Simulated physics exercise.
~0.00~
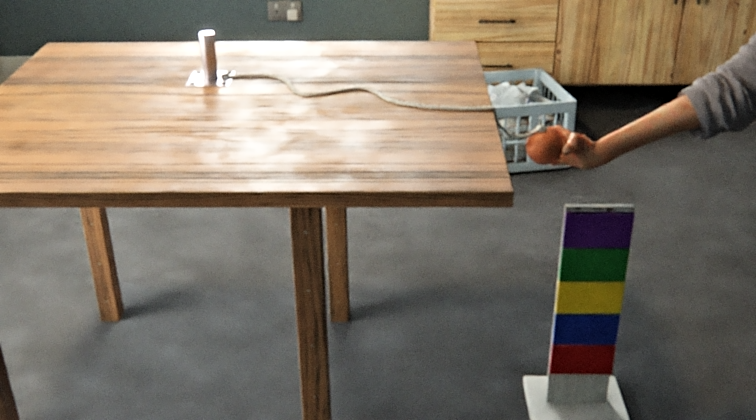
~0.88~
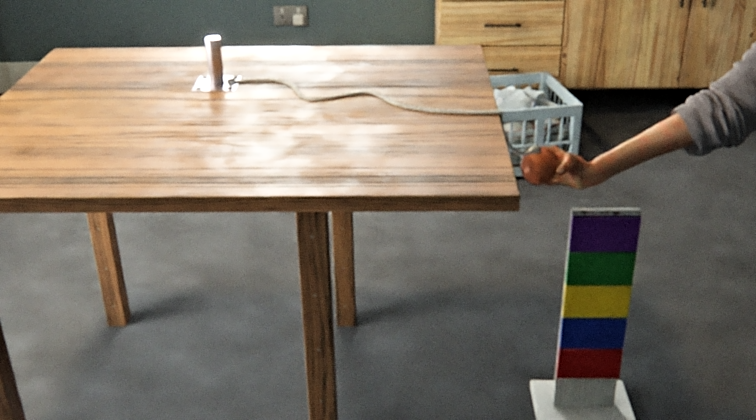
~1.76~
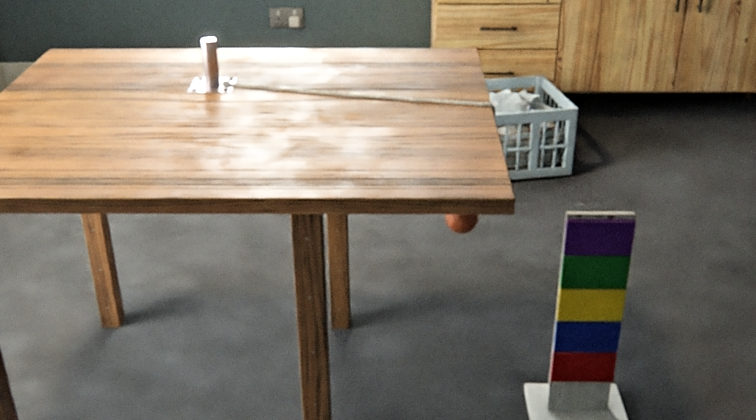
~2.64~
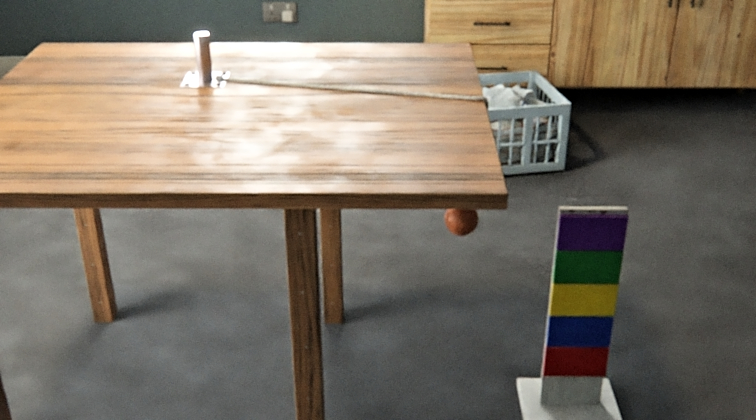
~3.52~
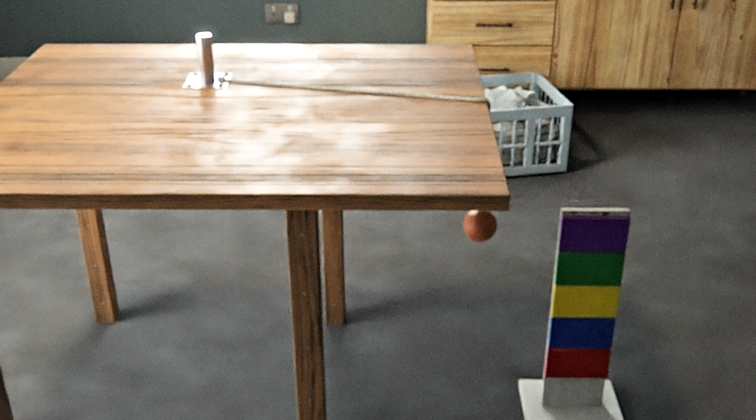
In a room with a dark grey floor, a slightly swaying view looks across a wooden table, with a pale basket and wooden cabinets behind it. A cord runs from a small upright post on the tabletop towards the right edge, where a hand holds an orange ball-like object. To the right stands a board banded purple, green, yellow, blue and red from top to bottom. The hand lowers the orange object slightly, then lets go and withdraws. The cord pulls straight, and the object swings in beneath the table's edge, then drifts back right, ending level with the purple band.
